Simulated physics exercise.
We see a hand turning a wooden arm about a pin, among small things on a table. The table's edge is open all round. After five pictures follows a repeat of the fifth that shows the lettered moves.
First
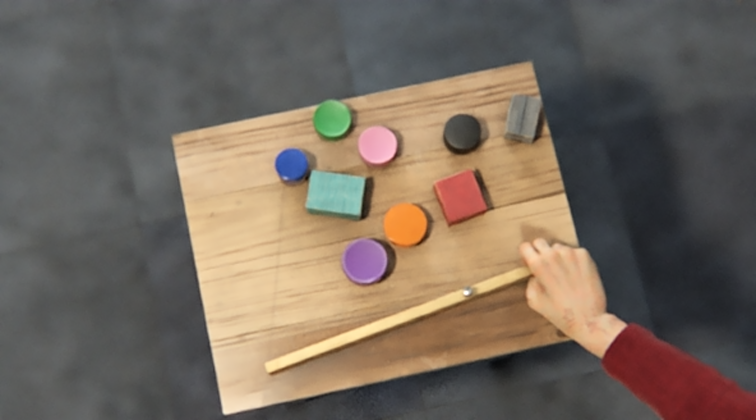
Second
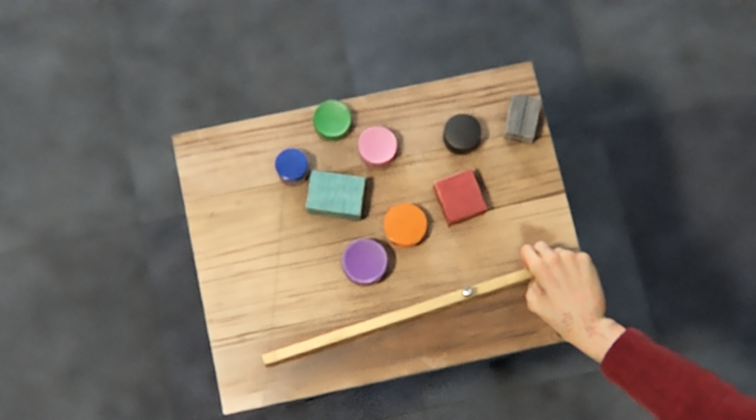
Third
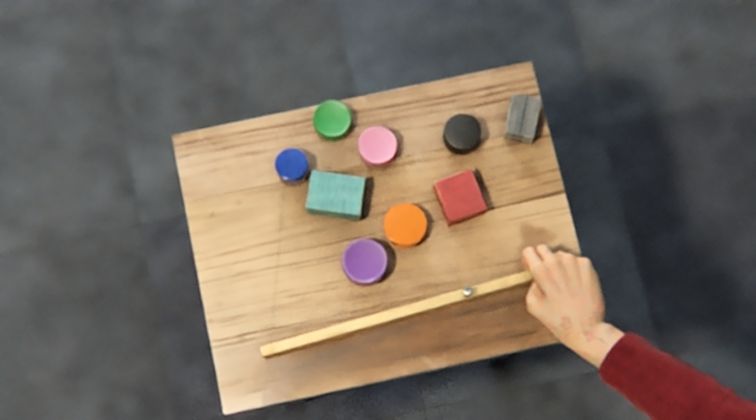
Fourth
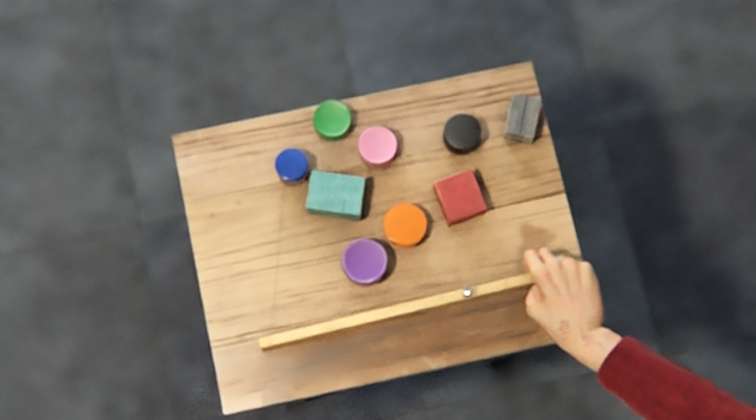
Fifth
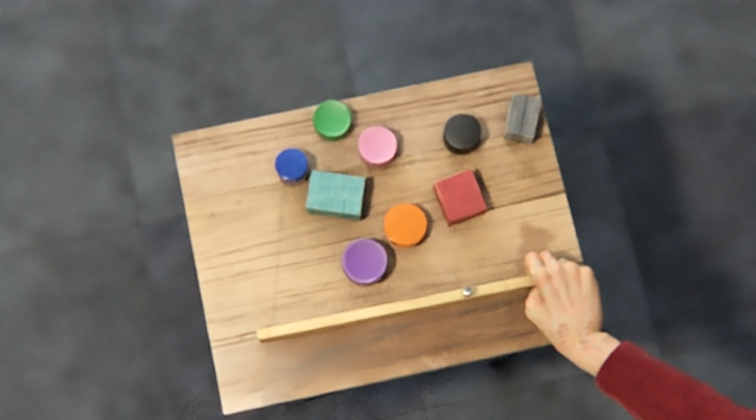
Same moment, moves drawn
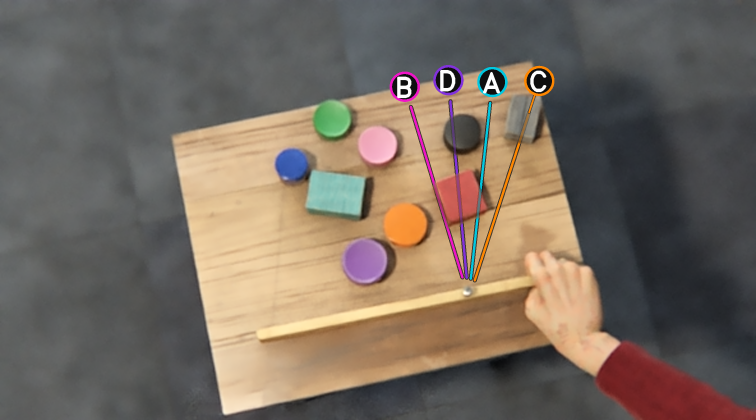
On a wooden table scattered with colourful blocks and round pots, a hand at the right slowly turned a pinned wooden arm, and its long left end swung a little way up toward the purple pot.
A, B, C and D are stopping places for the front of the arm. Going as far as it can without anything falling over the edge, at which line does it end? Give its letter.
It can go as far as D.
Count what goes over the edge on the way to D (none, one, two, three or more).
In all, none.
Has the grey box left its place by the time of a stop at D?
Yes.
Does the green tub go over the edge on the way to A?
No.
On the marked copy, A at (481, 190); B at (437, 191); C at (502, 195); D at (458, 188).
Following D. Soon after the start, arm (365, 250); turquoise block (335, 191); orange pot (415, 217).
Later, arm (408, 202); green tub (332, 118); pink jar (433, 104).
In the end, arm (456, 186); grey box (540, 115); pink jar (520, 79); nothing has fallen.
As for the rest, A drops the grey box and pink jar; B is safe but short; C drops the turquoise block, grey box, pink jar and black tin.
